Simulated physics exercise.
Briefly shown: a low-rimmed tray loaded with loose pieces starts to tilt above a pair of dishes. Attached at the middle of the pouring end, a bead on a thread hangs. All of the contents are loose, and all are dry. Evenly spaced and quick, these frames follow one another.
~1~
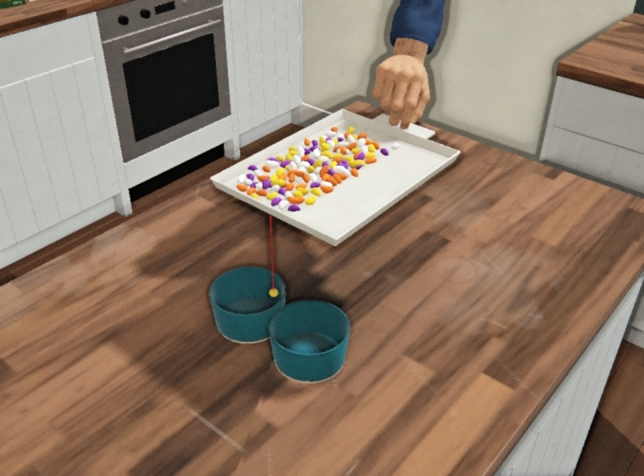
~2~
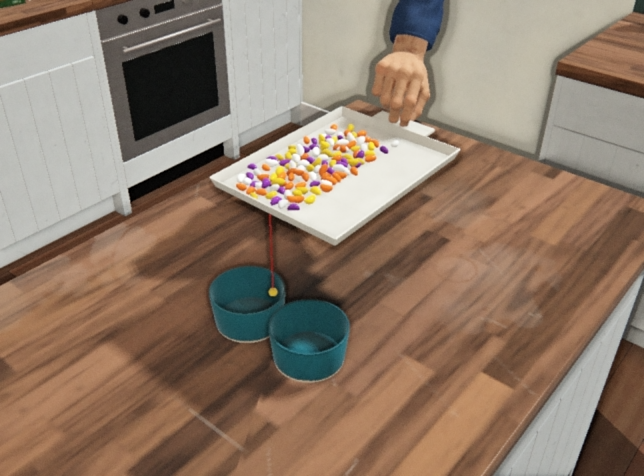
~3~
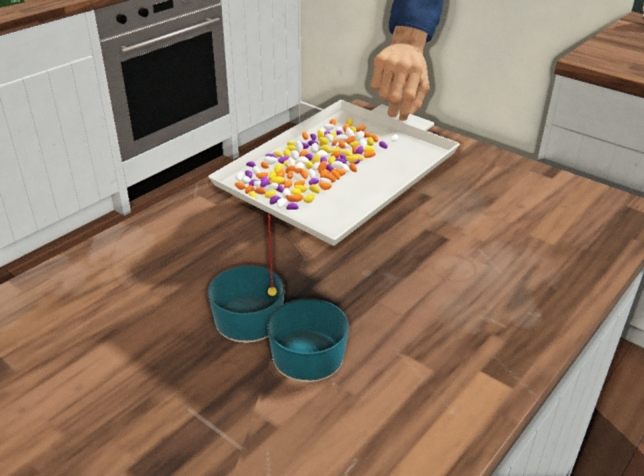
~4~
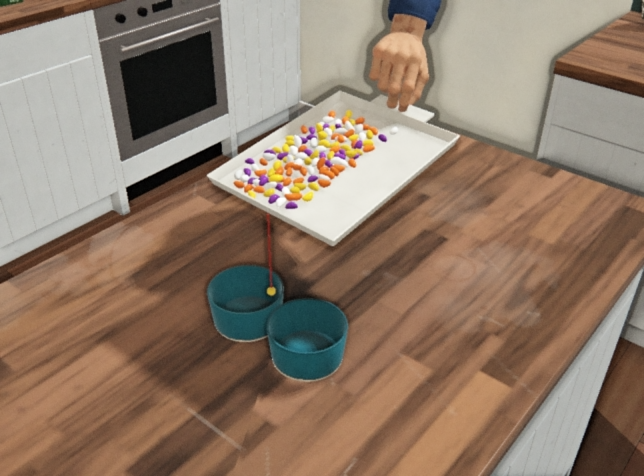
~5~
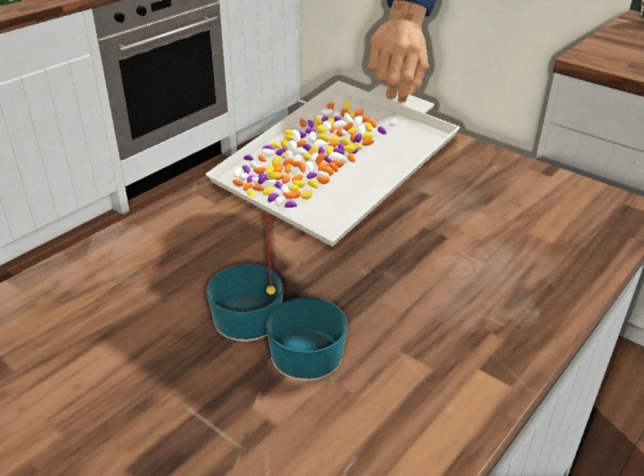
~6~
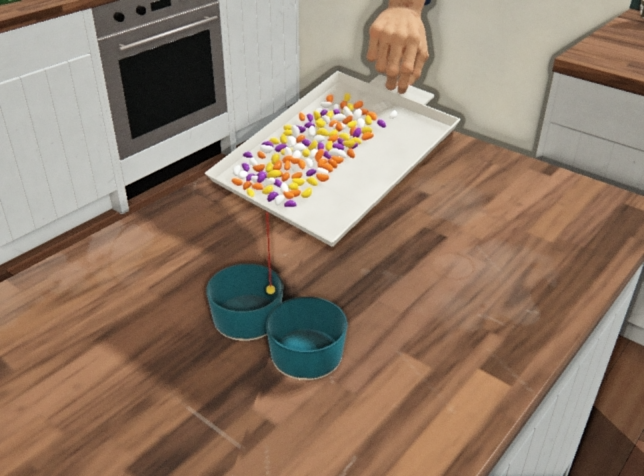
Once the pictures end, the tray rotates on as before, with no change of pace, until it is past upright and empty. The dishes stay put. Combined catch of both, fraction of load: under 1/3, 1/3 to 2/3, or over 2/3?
1/3 to 2/3.
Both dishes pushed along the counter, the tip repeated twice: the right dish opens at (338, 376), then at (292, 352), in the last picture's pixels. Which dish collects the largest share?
With the first placement it's the one to the left, with the second it's the one to the right.
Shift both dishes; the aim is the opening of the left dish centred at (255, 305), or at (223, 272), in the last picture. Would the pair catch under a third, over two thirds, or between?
First attempt: More than two thirds; second attempt: Less than a third.
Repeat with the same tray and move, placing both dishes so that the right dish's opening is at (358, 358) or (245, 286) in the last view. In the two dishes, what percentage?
Around 60 % followed by around 0 %.
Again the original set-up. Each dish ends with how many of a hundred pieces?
The left dish holds 0 % and the right dish holds 40 %.
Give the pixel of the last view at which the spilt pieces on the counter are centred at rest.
I'd put the middle at roughly (246, 398).
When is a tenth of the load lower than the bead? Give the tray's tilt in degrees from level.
85° or so.
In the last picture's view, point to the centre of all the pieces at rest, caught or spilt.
(288, 368).
Soon, tray tipped steeply; nearly all on the tray; a stray few in the right dish; a stray few outside both; a stray few in the air.
A while on, tray tipped right over; a small part on the tray; about a quarter in the right dish; about a third outside both; about a third in the air.
Towards the end, tray tipped past a quarter turn; about half in the right dish; about half outside both.
Finally, tray tipped past a quarter turn; about half in the right dish; none in the left dish; about half outside both.
